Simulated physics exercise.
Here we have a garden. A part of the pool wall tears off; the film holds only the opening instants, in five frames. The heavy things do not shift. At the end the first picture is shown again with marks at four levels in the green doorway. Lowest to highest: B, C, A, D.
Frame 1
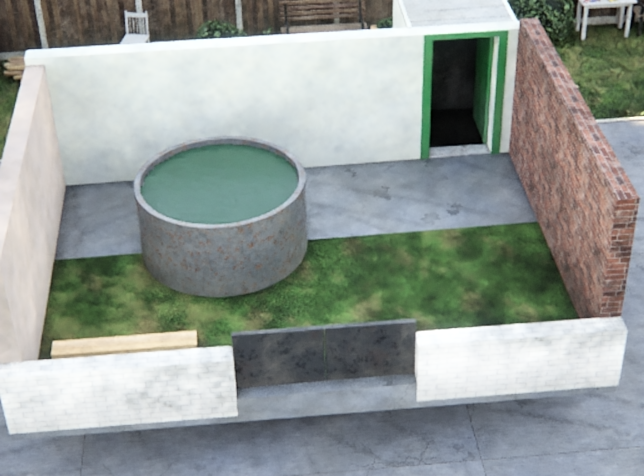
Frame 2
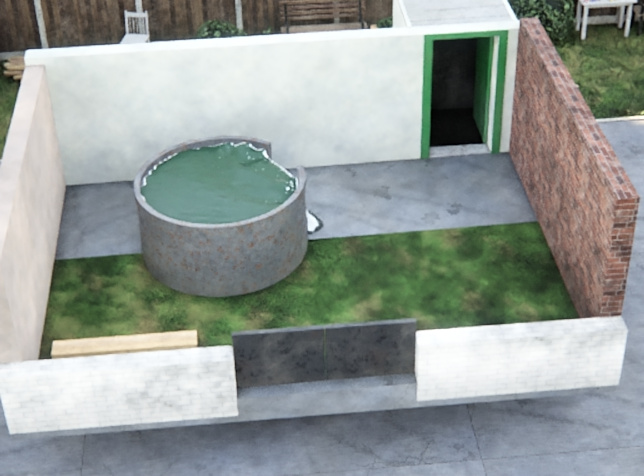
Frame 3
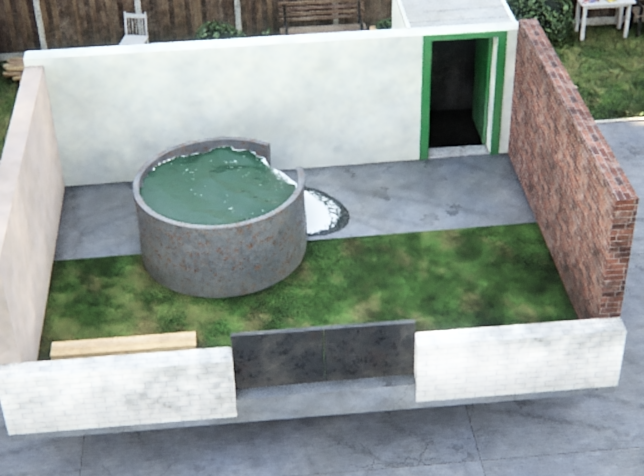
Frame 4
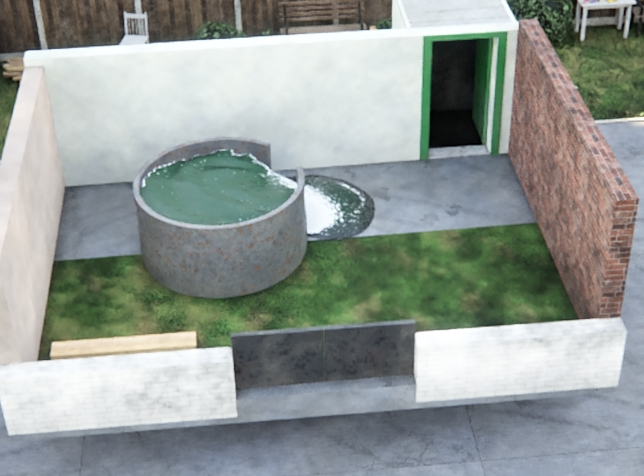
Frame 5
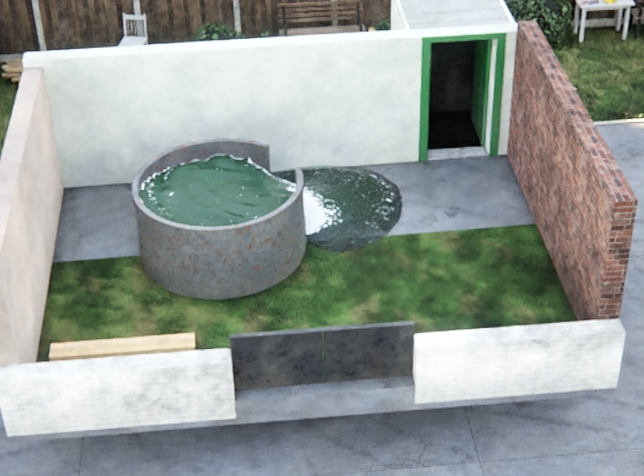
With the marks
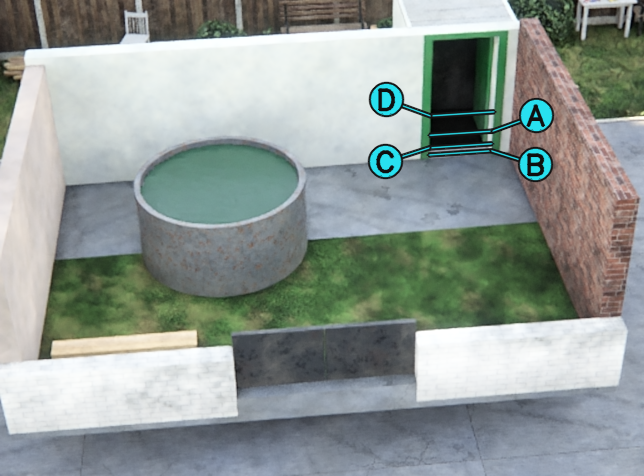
Round stone pool in a walled garden opening at its back right side, green water pouring out and spreading across grey paving.
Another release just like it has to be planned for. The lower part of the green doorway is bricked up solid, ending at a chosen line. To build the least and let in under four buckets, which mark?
A.
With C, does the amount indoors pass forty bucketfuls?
No, less.
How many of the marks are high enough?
Two.
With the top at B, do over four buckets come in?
Yes, it does.
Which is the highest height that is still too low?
Height C.
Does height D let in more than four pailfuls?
No, that is safe.
In cyan, A at (461, 133); B at (460, 152); C at (460, 145); D at (462, 113); from the bottom up B, C, A, D.
With A, a bucket or two gets in.
With B, dozens of bucketfuls pour in.
With C, about 15 bucketfuls get in.
With D, nothing gets over.
